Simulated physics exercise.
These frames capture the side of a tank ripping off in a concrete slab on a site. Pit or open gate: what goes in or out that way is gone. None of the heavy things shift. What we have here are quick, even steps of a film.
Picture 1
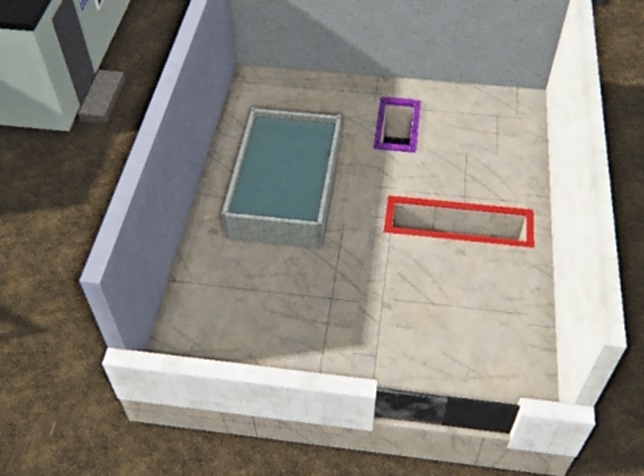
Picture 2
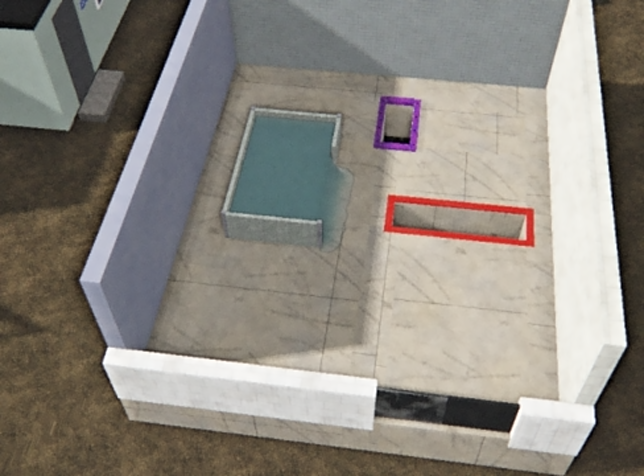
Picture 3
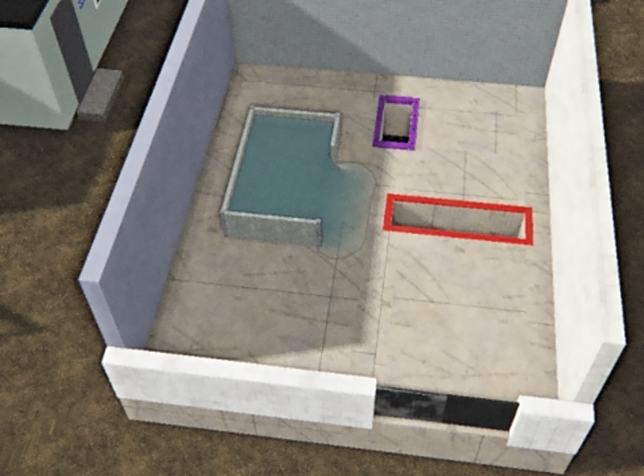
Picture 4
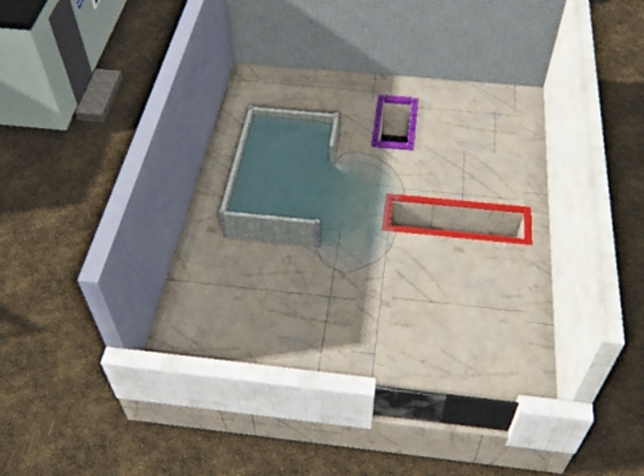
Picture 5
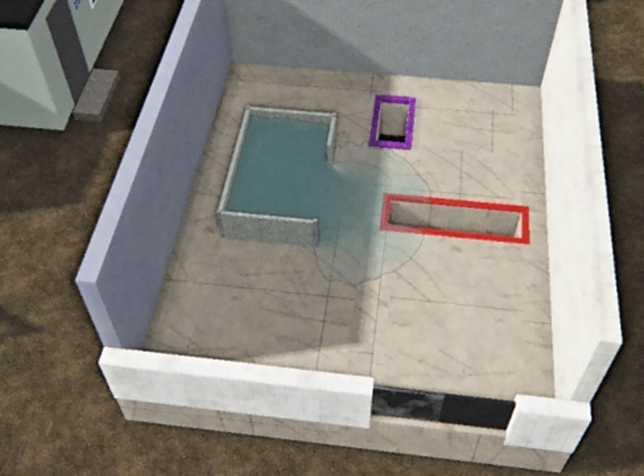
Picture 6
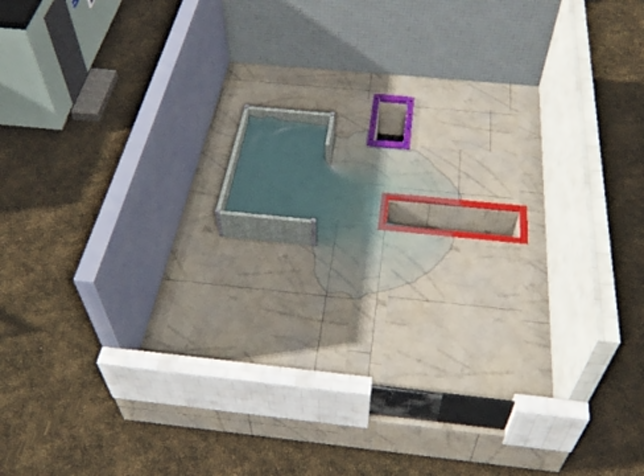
On a walled concrete slab, an open tank of blue-green water stands whole beside a purple-edged pit and a longer red-edged one. Part of its right side gives way and water pours out through the gap. The thin sheet fans out rightward across the floor, reaching around the red-edged pit.
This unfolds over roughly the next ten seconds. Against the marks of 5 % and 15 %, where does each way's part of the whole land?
Result: The gate pulls in barely a drop - beneath five per cent; the red pit pulls in a good deal - past fifteen per cent; the purple pit pulls in barely a drop - beneath five per cent.
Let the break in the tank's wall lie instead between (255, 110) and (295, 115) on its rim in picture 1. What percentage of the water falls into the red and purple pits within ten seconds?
Lab note - share by pit: Red 12 %, purple 8 %.
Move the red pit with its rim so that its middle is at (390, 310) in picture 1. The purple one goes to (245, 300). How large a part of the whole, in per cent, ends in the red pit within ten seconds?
Parts in a hundred: Red 25.
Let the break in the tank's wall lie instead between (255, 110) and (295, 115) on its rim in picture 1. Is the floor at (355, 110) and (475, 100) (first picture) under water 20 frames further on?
Lab note, in order - inundated; inundated.
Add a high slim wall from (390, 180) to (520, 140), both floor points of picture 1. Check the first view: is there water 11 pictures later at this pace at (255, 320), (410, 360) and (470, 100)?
Going one after another, I'd say kept clear of the flood, then reached by the flood, then kept clear of the flood.
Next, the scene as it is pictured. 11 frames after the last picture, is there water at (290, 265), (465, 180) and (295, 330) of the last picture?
One by one: Left dry / waterlogged / left dry.
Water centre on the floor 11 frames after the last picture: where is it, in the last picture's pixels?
About (355, 212).
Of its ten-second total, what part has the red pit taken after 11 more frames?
About 40 per cent.
A moment on, water covers 25 % of the floor; the gate 0 %, the red pit 12 %, the purple pit 0 %.
Next, water covers 35 % of the floor; the gate 0 %, the red pit 20 %, the purple pit 0 %.
Then, water covers 45 % of the floor; the gate 0 %, the red pit 28 %, the purple pit 0 %.
Later, water covers 55 % of the floor; the gate 0 %, the red pit 38 %, the purple pit 0 %.
In the end, water covers 80 % of the floor; the gate 0 %, the red pit 48 %, the purple pit 0 %.
